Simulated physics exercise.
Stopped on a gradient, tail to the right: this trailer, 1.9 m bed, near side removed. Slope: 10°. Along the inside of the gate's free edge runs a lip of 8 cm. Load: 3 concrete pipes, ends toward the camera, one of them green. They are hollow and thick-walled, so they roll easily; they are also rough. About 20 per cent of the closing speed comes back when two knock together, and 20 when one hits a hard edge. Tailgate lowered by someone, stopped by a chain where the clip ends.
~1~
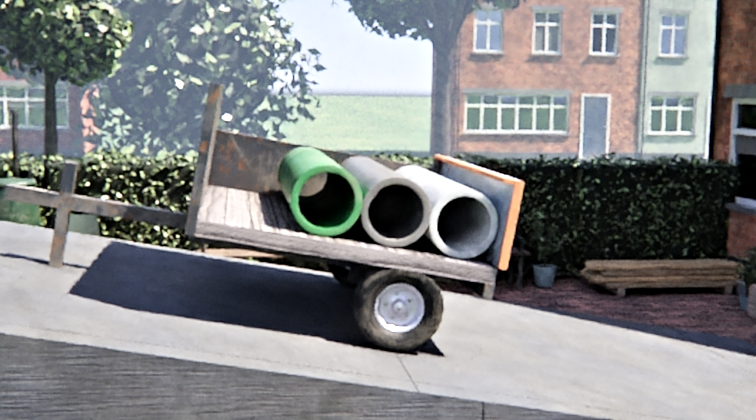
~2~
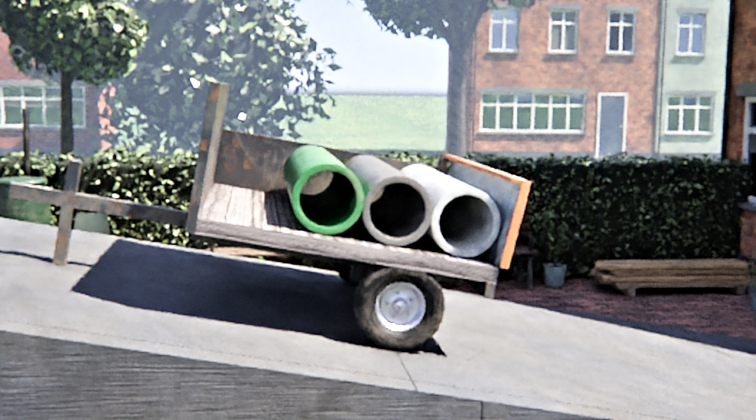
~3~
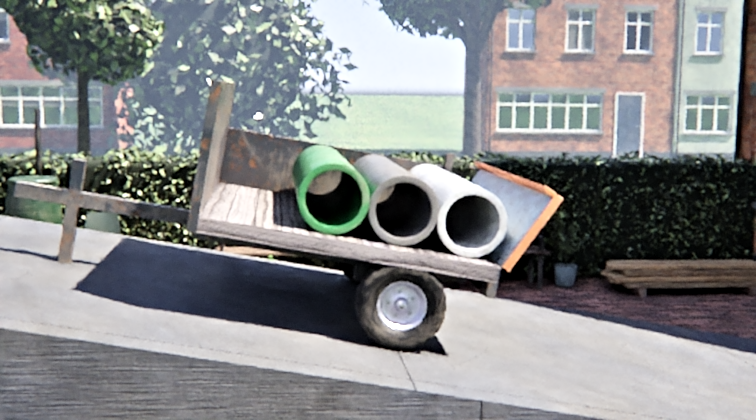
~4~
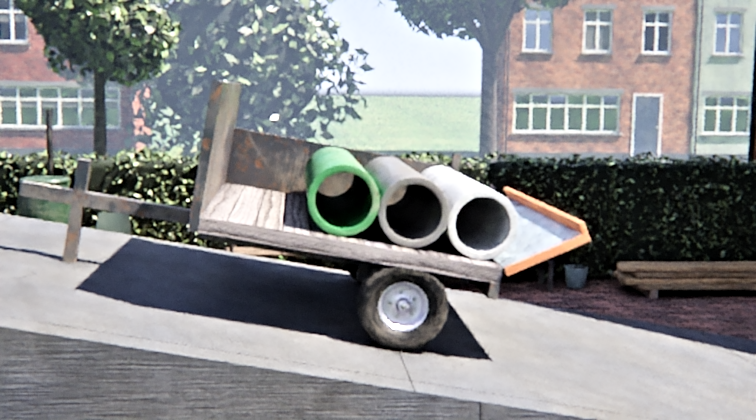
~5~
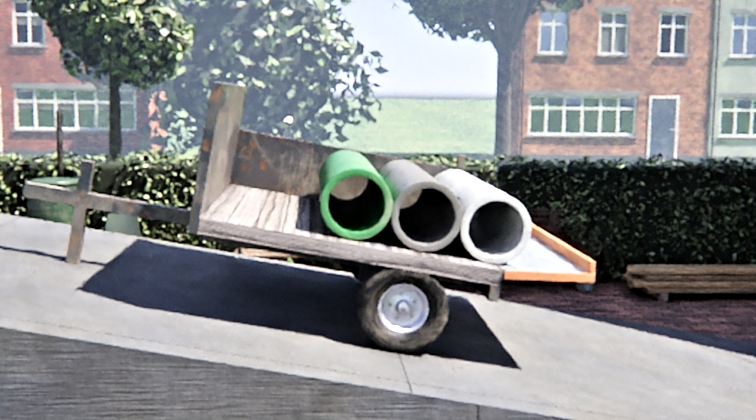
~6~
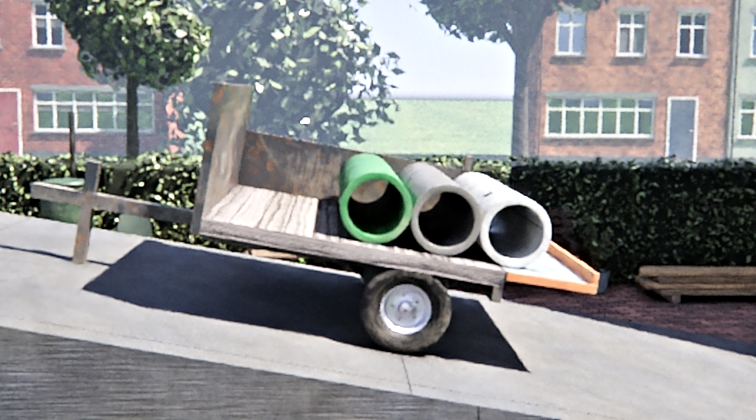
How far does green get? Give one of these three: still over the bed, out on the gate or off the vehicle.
When everything stops, it is still over the bed.
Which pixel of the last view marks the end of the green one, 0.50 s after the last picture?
I'd put it somewhere around (429, 218) in that view.
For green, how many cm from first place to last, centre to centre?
The green one comes to 60.
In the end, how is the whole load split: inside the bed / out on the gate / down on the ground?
2 / 1 / 0.
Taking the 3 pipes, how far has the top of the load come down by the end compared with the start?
10 cm.
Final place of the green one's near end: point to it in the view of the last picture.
(432, 218), roughly.
Then, 0.2 s after the last picture, green is on the bed, 70 cm short of the hinge, rolling right; 0 of 3 are out.
Then, 0.5 s after the last picture, green is on the bed, 50 cm short of the hinge, rolling right; 0 of 3 are out.
At rest (0.7 s after the last picture), green is on the bed, 50 cm short of the hinge; 0 of 3 are out.
